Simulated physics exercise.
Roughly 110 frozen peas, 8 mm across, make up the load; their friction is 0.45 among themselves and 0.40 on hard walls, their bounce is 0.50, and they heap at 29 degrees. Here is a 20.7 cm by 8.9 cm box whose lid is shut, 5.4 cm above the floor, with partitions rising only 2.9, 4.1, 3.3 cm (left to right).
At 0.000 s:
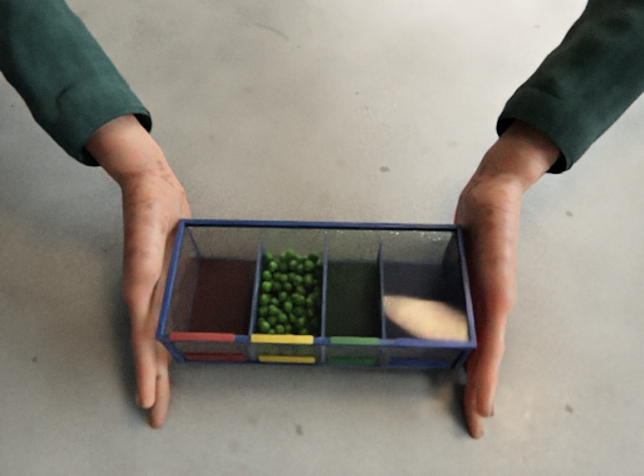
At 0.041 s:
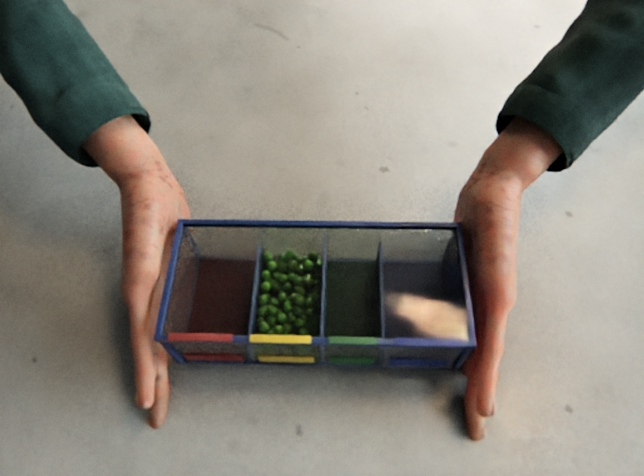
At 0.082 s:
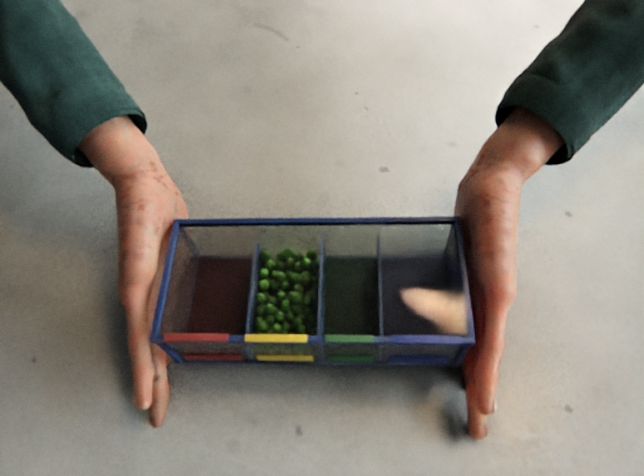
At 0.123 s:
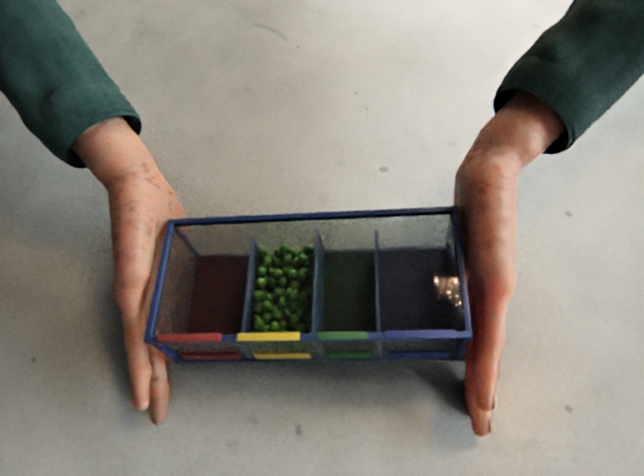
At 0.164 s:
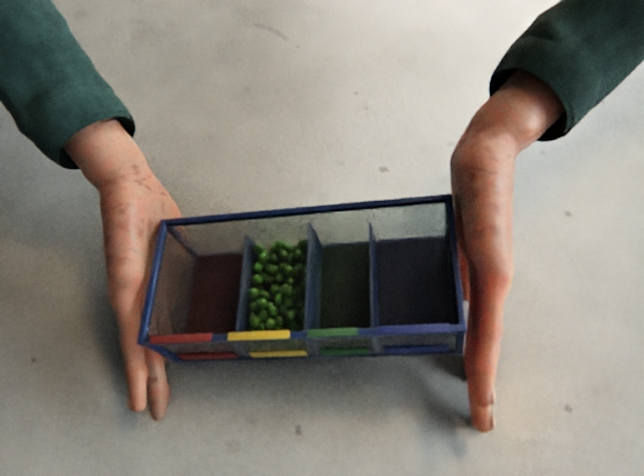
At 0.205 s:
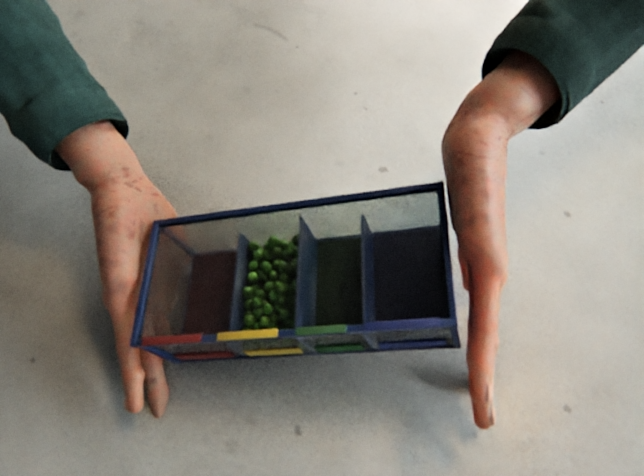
Above a pale grey surface, two green-sleeved hands held a clear divided box with peas in the yellow-marked section, then tilted it left end down as a pale blur at the right shrank from view.
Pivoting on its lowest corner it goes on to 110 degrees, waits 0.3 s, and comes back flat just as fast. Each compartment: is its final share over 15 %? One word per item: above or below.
In order - red: Above; blue: Below; green: Below; yellow: Below.
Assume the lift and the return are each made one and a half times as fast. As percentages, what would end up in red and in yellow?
I'd expect red at 100 percent and yellow at 0 percent.
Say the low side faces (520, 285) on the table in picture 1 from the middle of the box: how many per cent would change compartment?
Around 40 percent of them.
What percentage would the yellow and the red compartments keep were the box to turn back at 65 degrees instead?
With that change, yellow ends at 90 percent while red ends at 10 percent.
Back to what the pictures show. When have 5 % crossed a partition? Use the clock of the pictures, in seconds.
Close to the 0.85 s mark.
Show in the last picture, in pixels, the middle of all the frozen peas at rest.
When it all comes to rest, the middle is near (209, 321).
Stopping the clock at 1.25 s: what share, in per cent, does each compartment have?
The split is red at 90, blue at 0, green at 0 and yellow at 10 per cent.
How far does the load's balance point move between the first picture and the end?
About 6.0 cm.
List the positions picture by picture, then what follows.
Box tilt 0 degrees, front corners at (163, 335) and (469, 343); yellow 100 %, in the first frame.
Box tilt 1 degrees, front corners at (161, 335) and (469, 342), in the second frame.
Box tilt 3 degrees, front corners at (158, 336) and (468, 338), lowest corner left front, in the third frame.
Box tilt 7 degrees, front corners at (152, 337) and (465, 332), lowest corner left front, in the fourth frame.
Box tilt 11 degrees, front corners at (145, 339) and (459, 326), lowest corner left front, in the fifth frame.
Box tilt 16 degrees, front corners at (138, 341) and (450, 320), lowest corner left front; yellow 100 %. The box's pace is about 110 degrees a second, in the sixth frame.
Then, at 1.25 s, tilt 110 degrees; red 90 %, yellow 10 %.
After 1.95 s, tilt 58 degrees; red 100 %.
Then, at 2.68 s, tilt 0 degrees; red 100 %.
In the end, at 3.2 s, red 100 %, blue 0 %, green 0 %, yellow 0 %.
